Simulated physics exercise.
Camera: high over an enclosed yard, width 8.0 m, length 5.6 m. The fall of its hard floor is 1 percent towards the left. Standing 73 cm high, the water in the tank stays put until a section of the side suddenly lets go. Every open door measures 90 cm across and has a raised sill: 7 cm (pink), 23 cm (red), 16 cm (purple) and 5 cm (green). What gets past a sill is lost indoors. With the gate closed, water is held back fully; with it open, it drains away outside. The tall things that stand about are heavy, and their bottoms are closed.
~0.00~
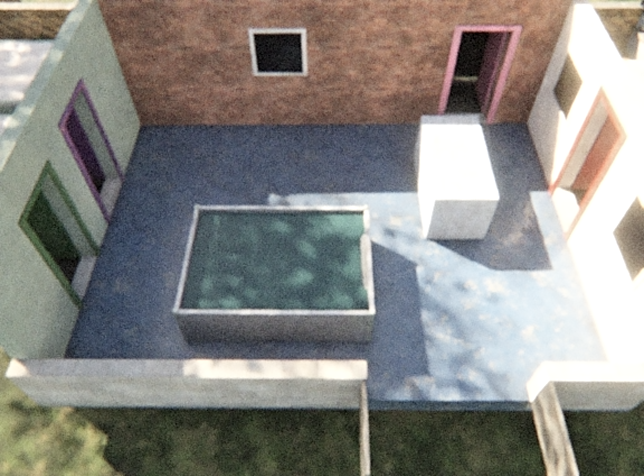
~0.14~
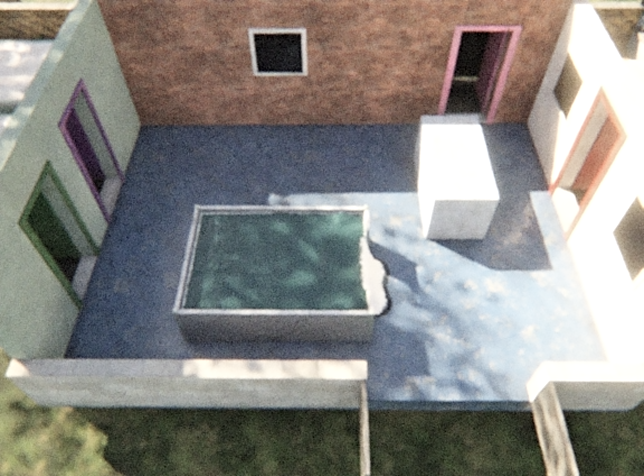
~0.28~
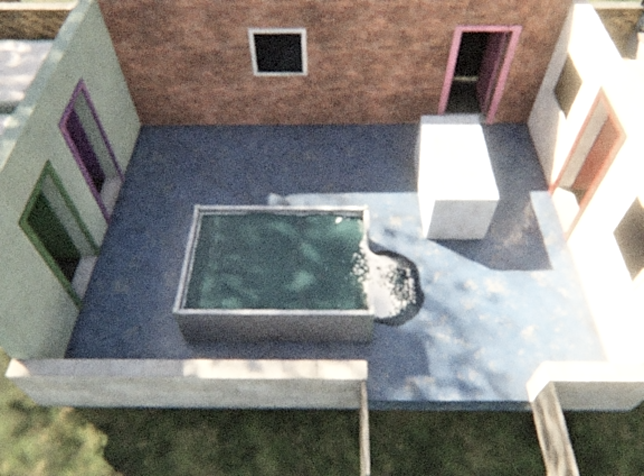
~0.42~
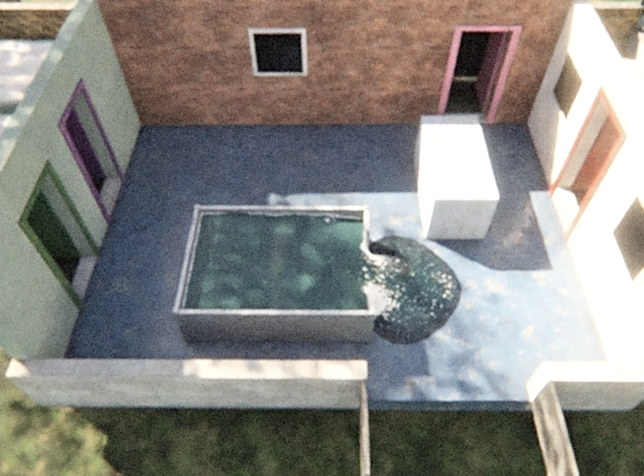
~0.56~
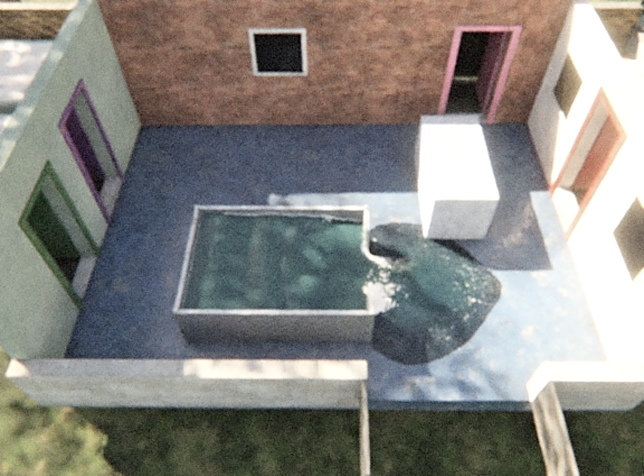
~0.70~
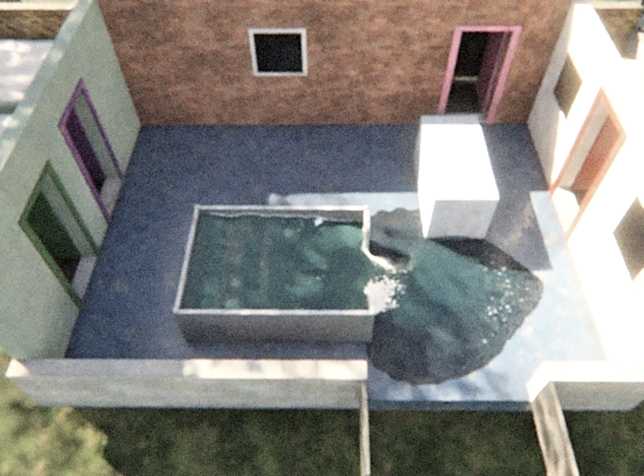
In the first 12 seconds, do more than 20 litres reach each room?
At the pink door, more than that; at the red door, not that much; at the purple door, not that much; at the green door, not that much.
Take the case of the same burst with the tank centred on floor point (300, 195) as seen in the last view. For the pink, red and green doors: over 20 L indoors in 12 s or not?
Checking the limit: Pink is within it, red is within it and green is beyond it.
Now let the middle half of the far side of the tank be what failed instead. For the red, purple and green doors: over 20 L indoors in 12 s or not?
Then red would come out on the low side, purple on the low side and green on the high side.
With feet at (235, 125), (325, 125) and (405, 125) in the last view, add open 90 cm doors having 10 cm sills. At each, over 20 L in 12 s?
Well, the first is on the low side, the second is on the low side, and the third is on the low side.
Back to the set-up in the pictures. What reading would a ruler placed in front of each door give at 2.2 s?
Readings (cm): Pink = 0; red = 18; purple = 0; green = 0.
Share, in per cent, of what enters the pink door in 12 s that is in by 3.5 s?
It comes to about 0 per cent.
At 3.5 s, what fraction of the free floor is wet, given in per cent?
I'd say around 40 %.
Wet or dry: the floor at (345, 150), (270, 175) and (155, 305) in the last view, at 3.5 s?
The first point is awash, the second is not yet hit and the third is not yet hit.
After 1.4 s water covers 25 % of the floor and is deepest (39 cm) near (378, 286); pink door not reached, red door 12 cm at the sill, 0 L in, purple door not reached, green door not reached.
After 2.2 s water covers 30 % of the floor and is deepest (36 cm) near (596, 327); pink door not reached, red door 18 cm at the sill, 0 L in, purple door not reached, green door not reached.
After 3.5 s water covers 40 % of the floor and is deepest (28 cm) near (570, 250); pink door 12 cm at the sill, 2 L in, red door 17 cm at the sill, 1 L in, purple door not reached, green door not reached.
After 7.0 s water covers 65 % of the floor and is deepest (18 cm) near (616, 384); pink door 14 cm at the sill, 97 L in, red door 11 cm at the sill, 1 L in, purple door not reached, green door not reached.
After 12.0 s water covers 95 % of the floor and is deepest (10 cm) near (476, 173); pink door 9 cm at the sill, 177 L in, red door 7 cm at the sill, 1 L in, purple door 8 cm at the sill, 0 L in, green door 5 cm at the sill, 0 L in.
